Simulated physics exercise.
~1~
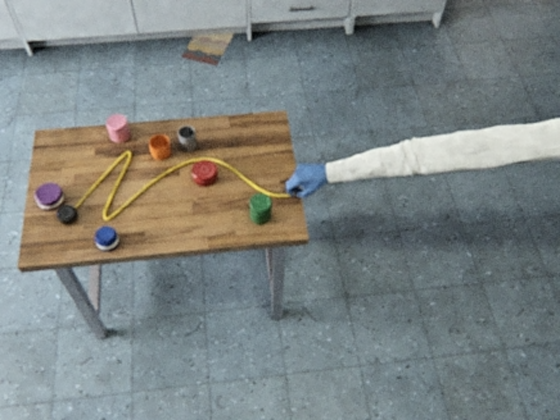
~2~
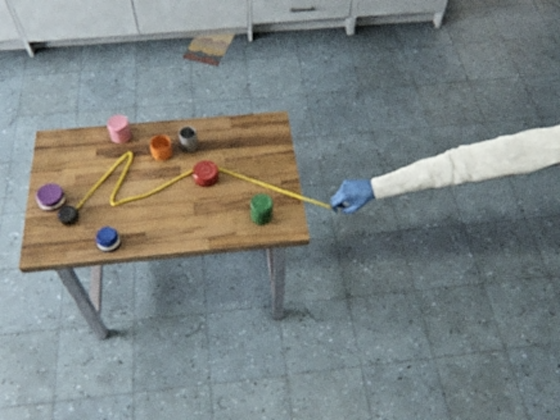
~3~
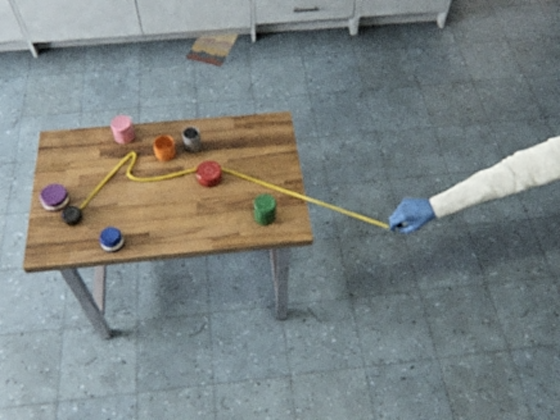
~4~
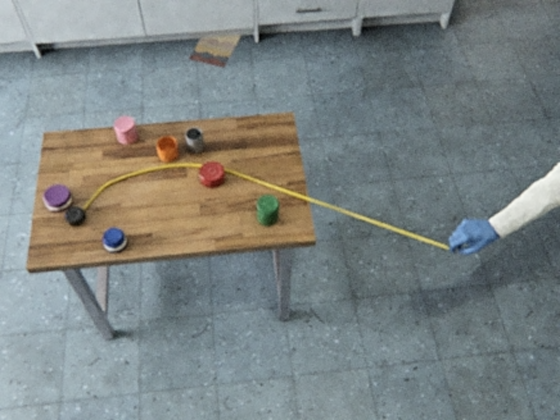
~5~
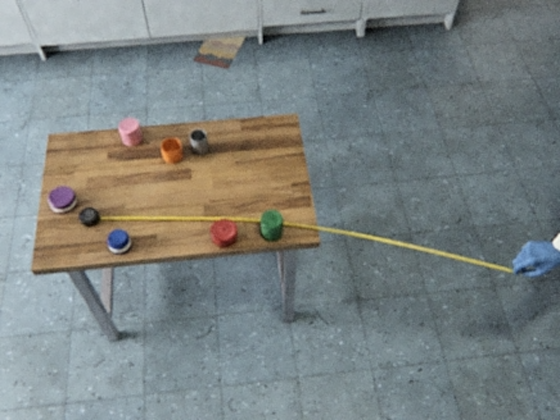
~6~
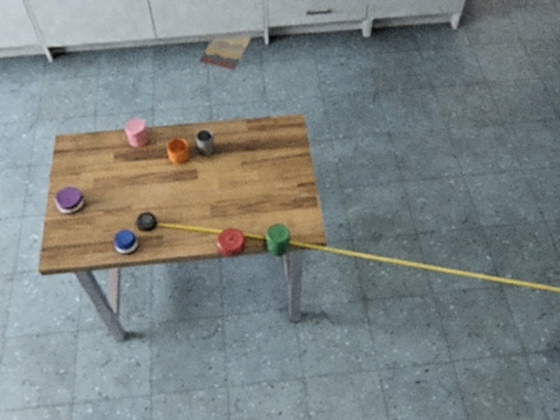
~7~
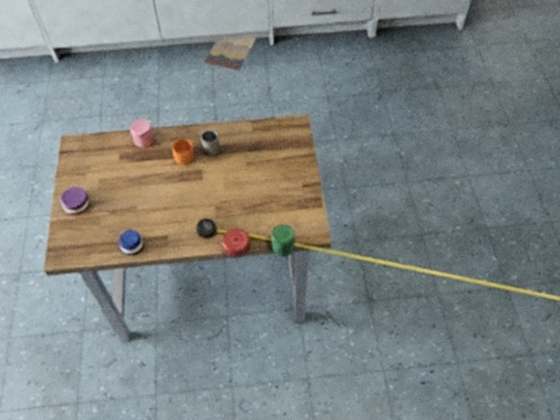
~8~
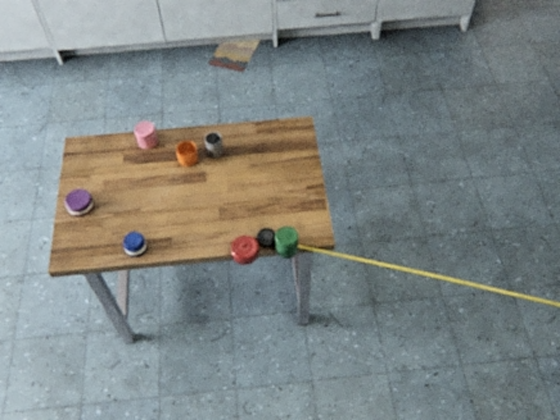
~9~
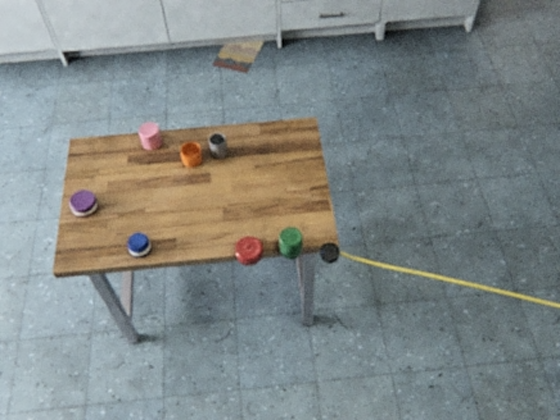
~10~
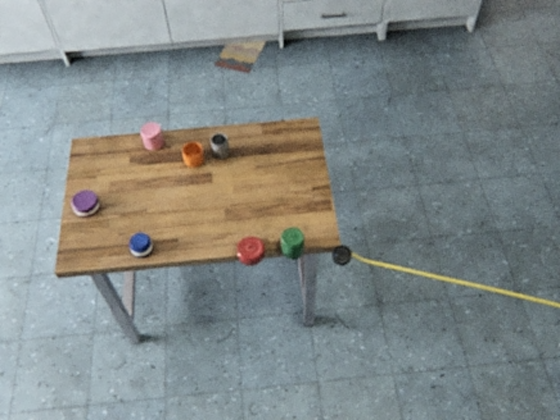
On a lab table, a gloved hand pulling a yellow cord taut, shifting red and green tubs and dragging a black puck off.
